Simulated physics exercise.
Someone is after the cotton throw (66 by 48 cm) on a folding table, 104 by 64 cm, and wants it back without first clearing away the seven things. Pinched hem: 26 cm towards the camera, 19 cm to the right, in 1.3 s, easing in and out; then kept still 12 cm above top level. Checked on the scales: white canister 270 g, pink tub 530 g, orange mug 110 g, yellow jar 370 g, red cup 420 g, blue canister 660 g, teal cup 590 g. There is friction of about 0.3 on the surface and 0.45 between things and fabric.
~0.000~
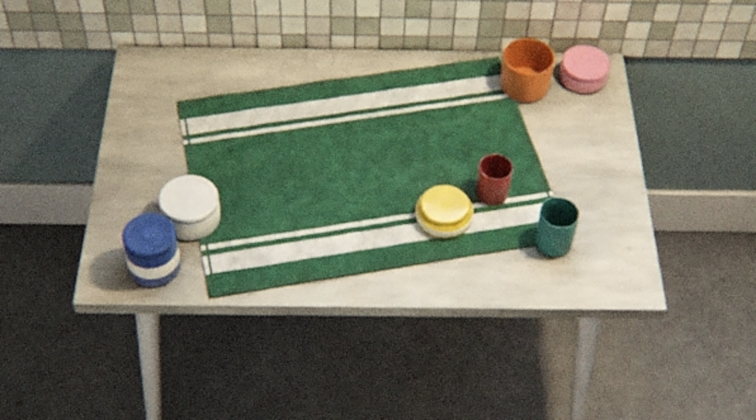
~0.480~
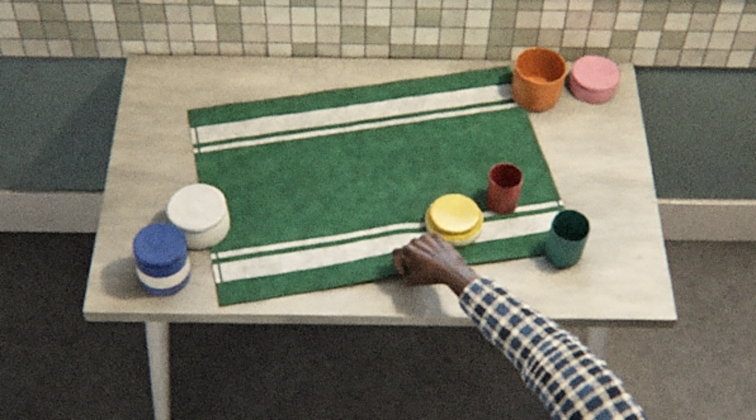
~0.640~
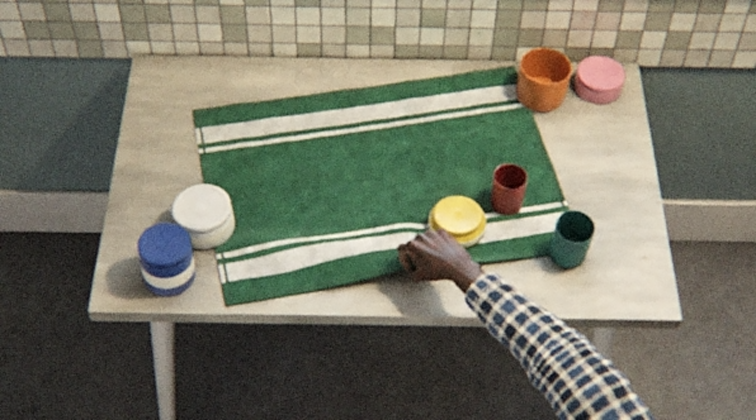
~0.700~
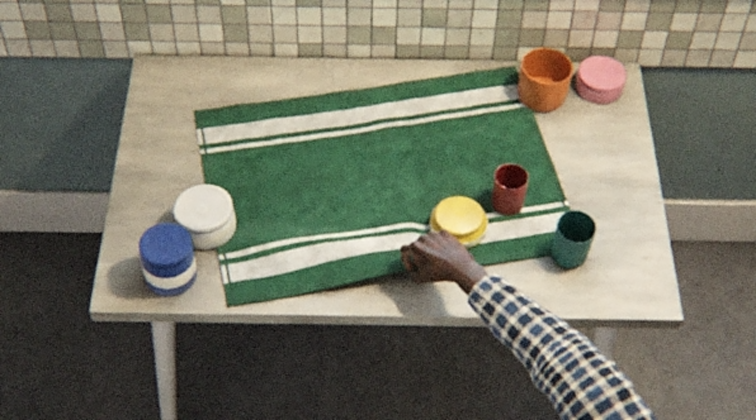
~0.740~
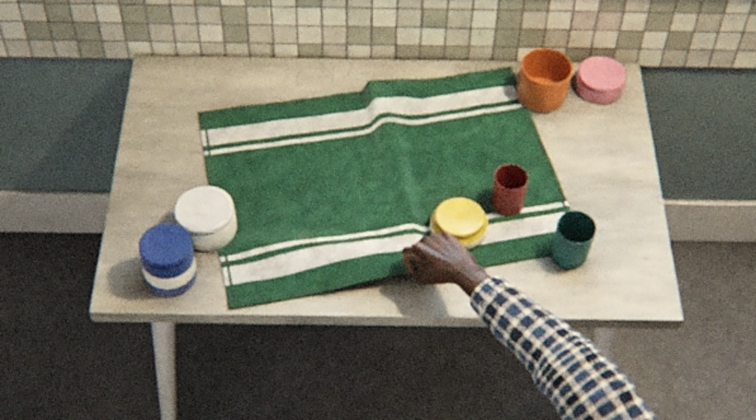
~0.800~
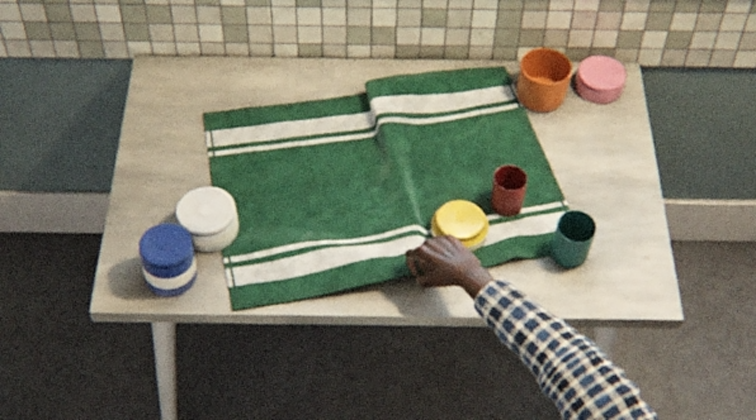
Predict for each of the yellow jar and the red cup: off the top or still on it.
Result: The yellow jar fails to stay up, the red cup fails to stay up.
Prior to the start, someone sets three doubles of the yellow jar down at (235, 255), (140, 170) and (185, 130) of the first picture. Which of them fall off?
First leaves the top, second keeps its place, third keeps its place.
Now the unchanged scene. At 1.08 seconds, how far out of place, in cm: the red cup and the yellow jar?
About: Red cup 4 cm, yellow jar 8 cm.
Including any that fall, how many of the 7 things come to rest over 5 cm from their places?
That makes 3.
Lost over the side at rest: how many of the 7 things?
Counted result: 2.
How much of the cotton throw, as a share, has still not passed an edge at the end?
About 0 per cent.
By 1.1 s, 95 % of the cotton throw is still over the top; yellow jar 8 cm off its start, red cup 4 cm off its start, white canister 3 cm off its start.
By 1.4 s, 80 % of the cotton throw is still over the top; yellow jar 16 cm off its start, red cup 13 cm off its start, white canister 4 cm off its start.
By 1.6 s, 55 % of the cotton throw is still over the top; yellow jar 26 cm off its start at (523, 323), red cup 22 cm off its start at (509, 271), teal cup 4 cm off its start at (582, 241).
By 1.9 s, 25 % of the cotton throw is still over the top; yellow jar 31 cm off its start, red cup 27 cm off its start, teal cup 6 cm off its start.
By 3.5 s, 0 % of the cotton throw is still over the top; red cup over the edge, yellow jar over the edge, teal cup 6 cm off its start at (584, 249), white canister 4 cm off its start at (217, 222).
